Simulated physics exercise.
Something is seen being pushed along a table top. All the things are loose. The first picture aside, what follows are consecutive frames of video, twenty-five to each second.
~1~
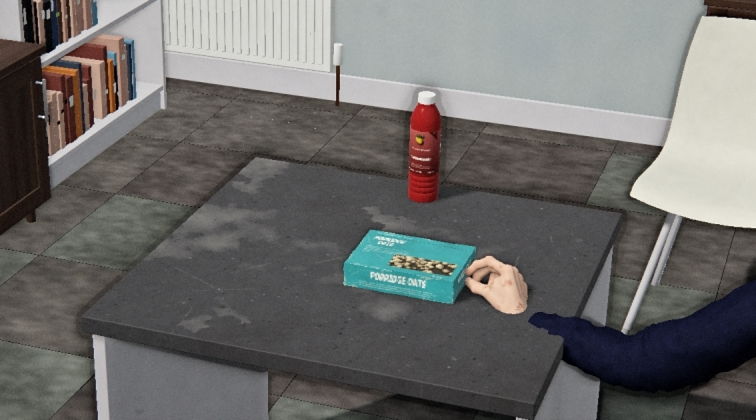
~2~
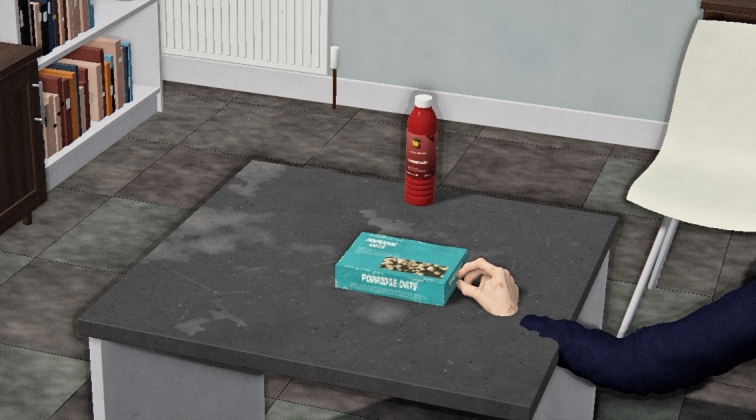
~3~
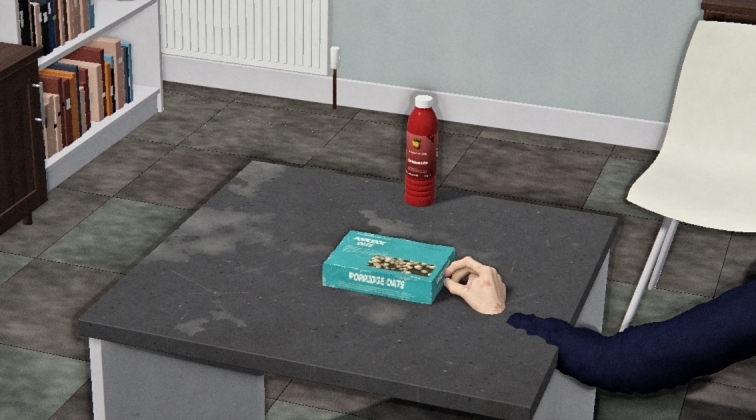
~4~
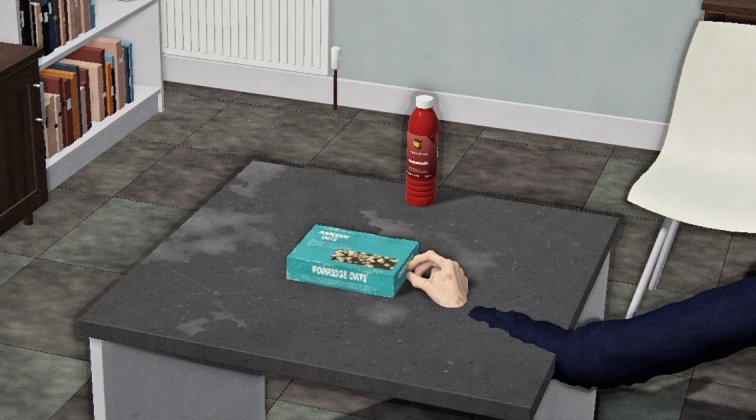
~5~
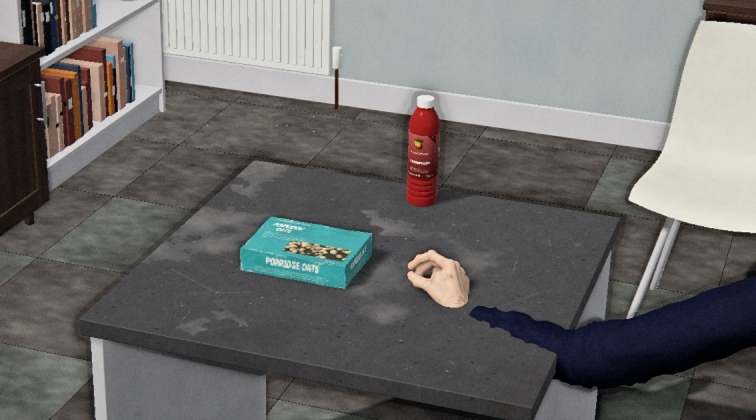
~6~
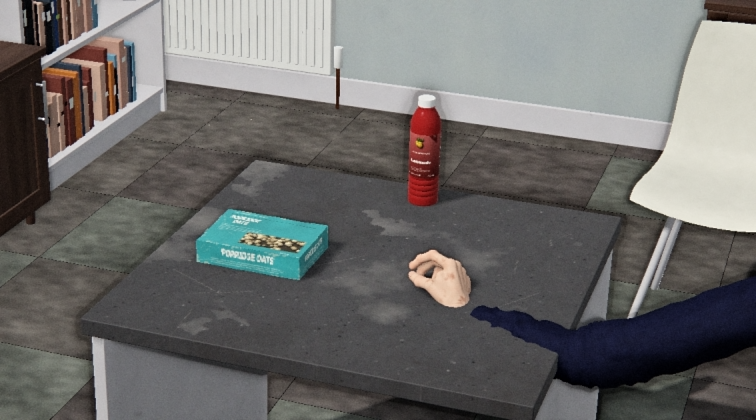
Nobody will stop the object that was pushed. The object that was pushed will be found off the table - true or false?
True.
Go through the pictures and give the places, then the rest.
Under the hand; turquoise packet (410, 266), in the first frame.
Under the hand; turquoise packet (402, 268), in the second frame.
Under the hand; turquoise packet (389, 267), in the third frame.
Turquoise packet (353, 261), in the fourth frame.
Turquoise packet (307, 252) displaced a little, in the fifth frame.
Turquoise packet (263, 244) displaced about its own width, in the sixth frame.
Then, 0.20 s past the last view, turquoise packet now off the table.
Then, 0.40 s past the last view, things are still on the move.
Finally, off the table, turquoise packet.
